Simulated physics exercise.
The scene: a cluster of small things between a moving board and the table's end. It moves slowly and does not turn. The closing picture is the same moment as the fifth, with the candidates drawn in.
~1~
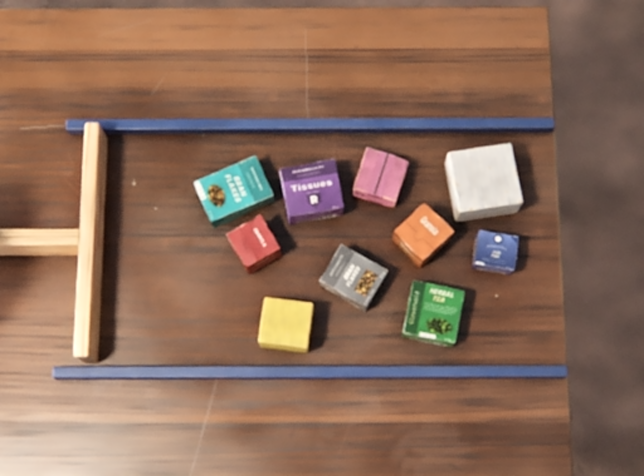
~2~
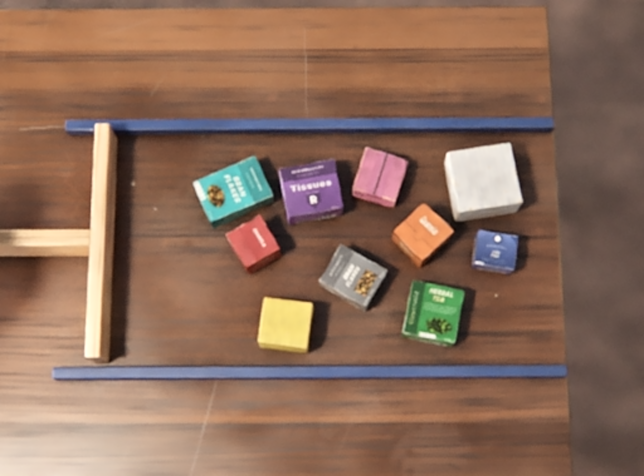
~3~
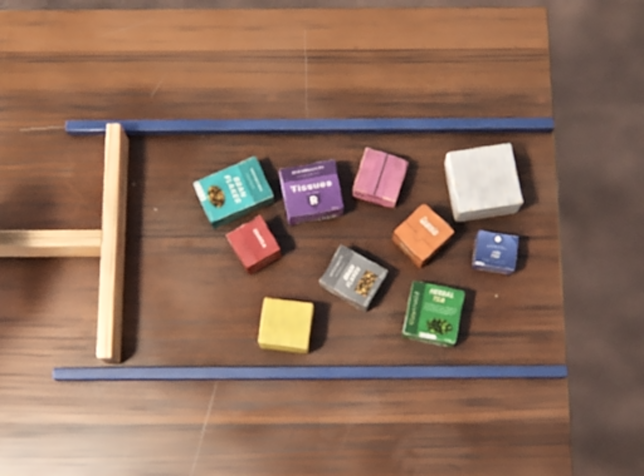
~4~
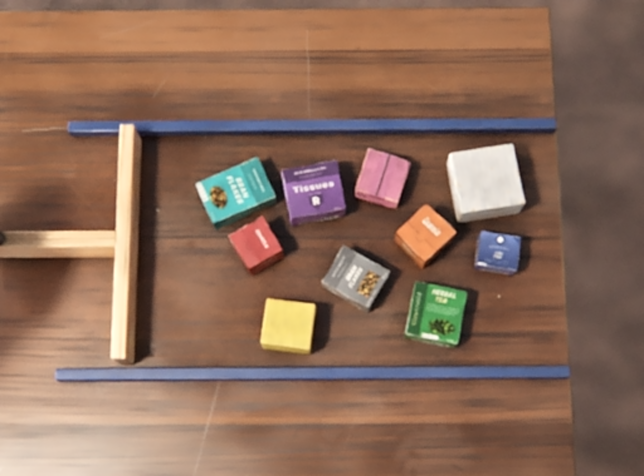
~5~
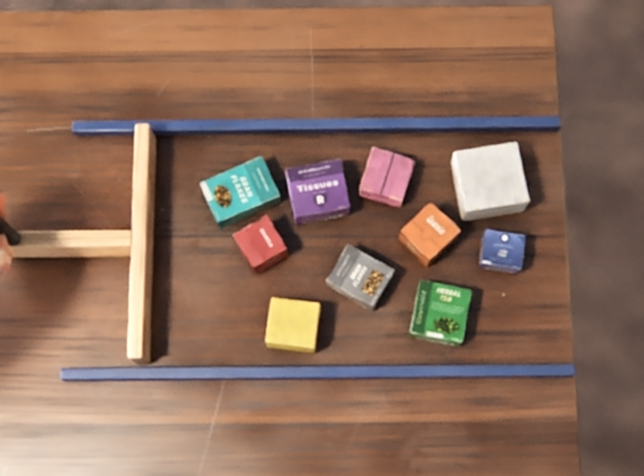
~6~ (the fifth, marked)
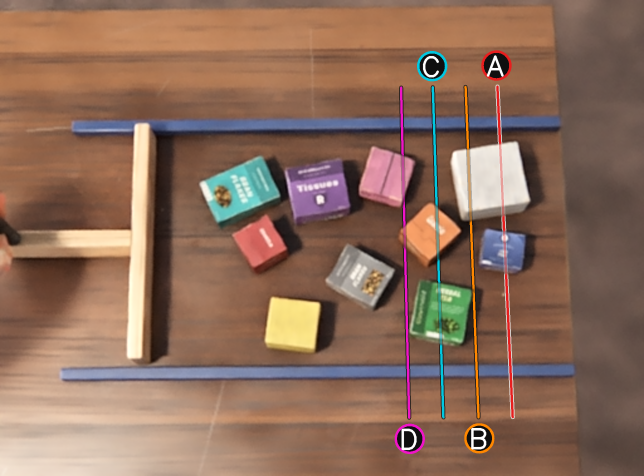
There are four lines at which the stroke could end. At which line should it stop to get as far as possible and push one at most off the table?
It should halt at D.
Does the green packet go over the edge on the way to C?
No.
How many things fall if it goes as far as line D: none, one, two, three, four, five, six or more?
In all, one.
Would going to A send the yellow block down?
No.
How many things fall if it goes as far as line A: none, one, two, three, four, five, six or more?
In all, six or more.
On the marked copy, A at (505, 246); B at (472, 246); C at (438, 247); D at (405, 247).
Taking D. A third of the way, board (233, 237); pink box (393, 177); purple box (343, 195).
Two thirds of the way, board (328, 236); white block (539, 185); pink box (482, 180).
When it is over, board (401, 235); white block over the edge; pink box (552, 179); one fallen.
As for the rest, A drops six; B drops four; C drops two.
